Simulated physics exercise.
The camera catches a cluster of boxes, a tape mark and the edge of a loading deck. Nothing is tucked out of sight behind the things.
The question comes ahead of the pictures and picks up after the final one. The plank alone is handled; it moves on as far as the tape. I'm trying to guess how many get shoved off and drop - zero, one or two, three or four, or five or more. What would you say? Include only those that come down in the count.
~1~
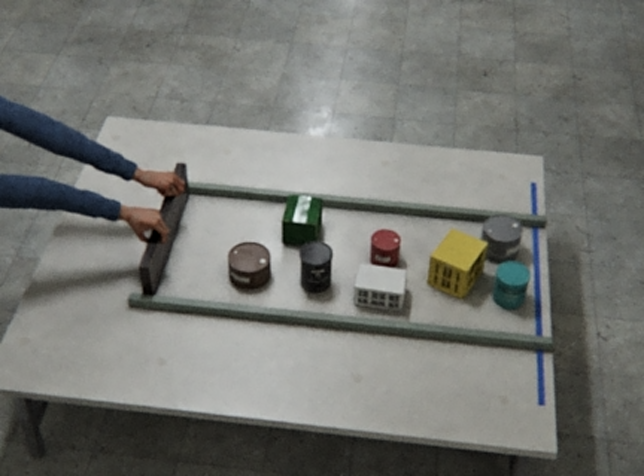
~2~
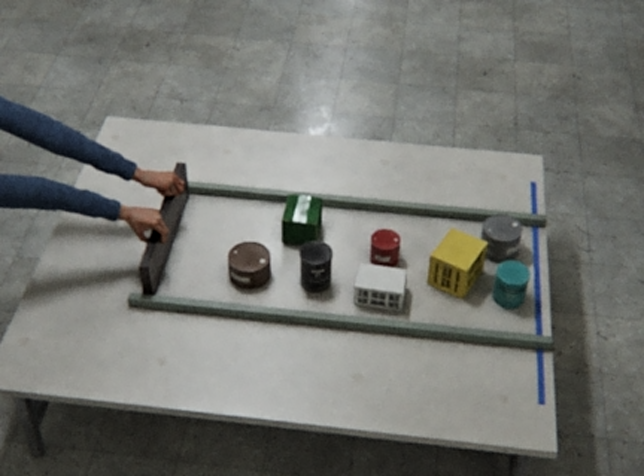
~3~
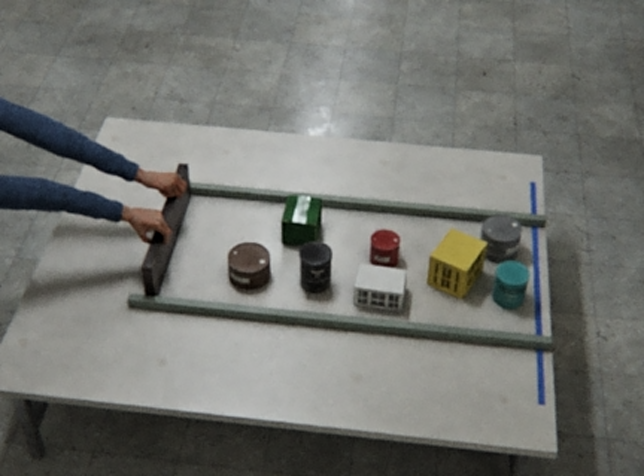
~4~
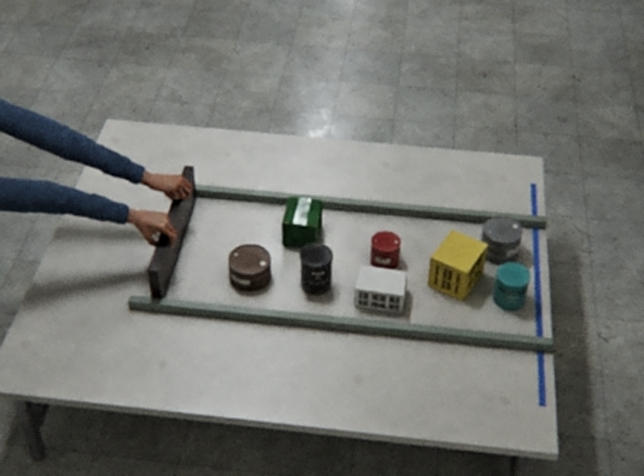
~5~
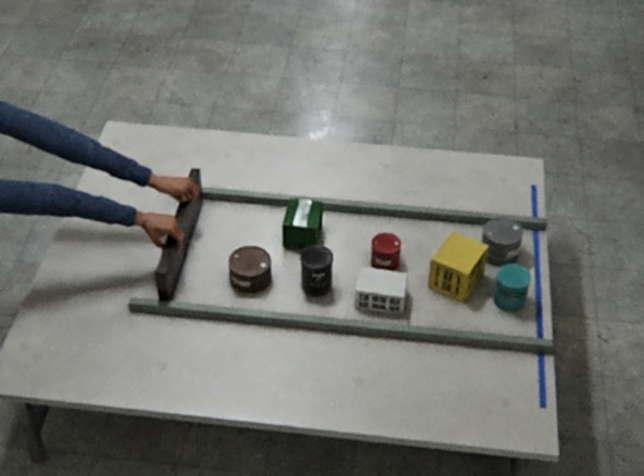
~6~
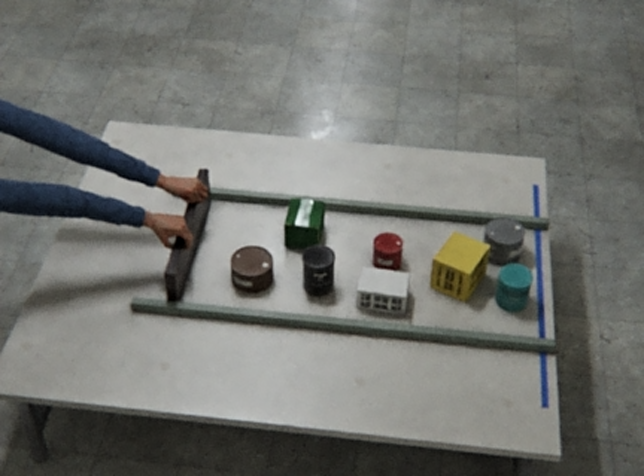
My prediction is five or more fallers.
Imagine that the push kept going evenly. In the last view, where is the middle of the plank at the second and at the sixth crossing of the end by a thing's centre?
First roughly (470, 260), later roughly (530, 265).
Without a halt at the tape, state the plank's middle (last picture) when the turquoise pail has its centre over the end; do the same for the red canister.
The middle is at (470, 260) when it's the turquoise pail, and at (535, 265) when it's the red canister.
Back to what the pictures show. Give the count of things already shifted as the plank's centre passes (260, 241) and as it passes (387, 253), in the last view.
First position 1; second position 6.
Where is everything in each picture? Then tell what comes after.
The first frame shows turquoise pail (511, 286); grey canister (501, 239); yellow crate (457, 264); plank (166, 228); tape (537, 282).
The second frame shows grey canister (501, 239); black pail (316, 267).
The third frame shows yellow crate (457, 263); red canister (385, 249).
The fourth frame shows turquoise pail (511, 287); green box (302, 222).
The fifth frame shows grey canister (501, 242); white crate (381, 291).
The sixth frame shows turquoise pail (514, 288); grey canister (503, 242); yellow crate (460, 266); plank (189, 234); tape (540, 284).
Soon after, none off yet; turquoise pail at rest near (514, 288); grey canister at rest near (503, 242); yellow crate at rest near (460, 266).
Then, none off yet; turquoise pail at rest near (514, 288); grey canister at rest near (504, 242); yellow crate moved a little near (473, 260).
At rest, the number that fall off is five or more; fallen, brown canister, green box, black pail, red canister, white crate, yellow crate, grey canister and turquoise pail.
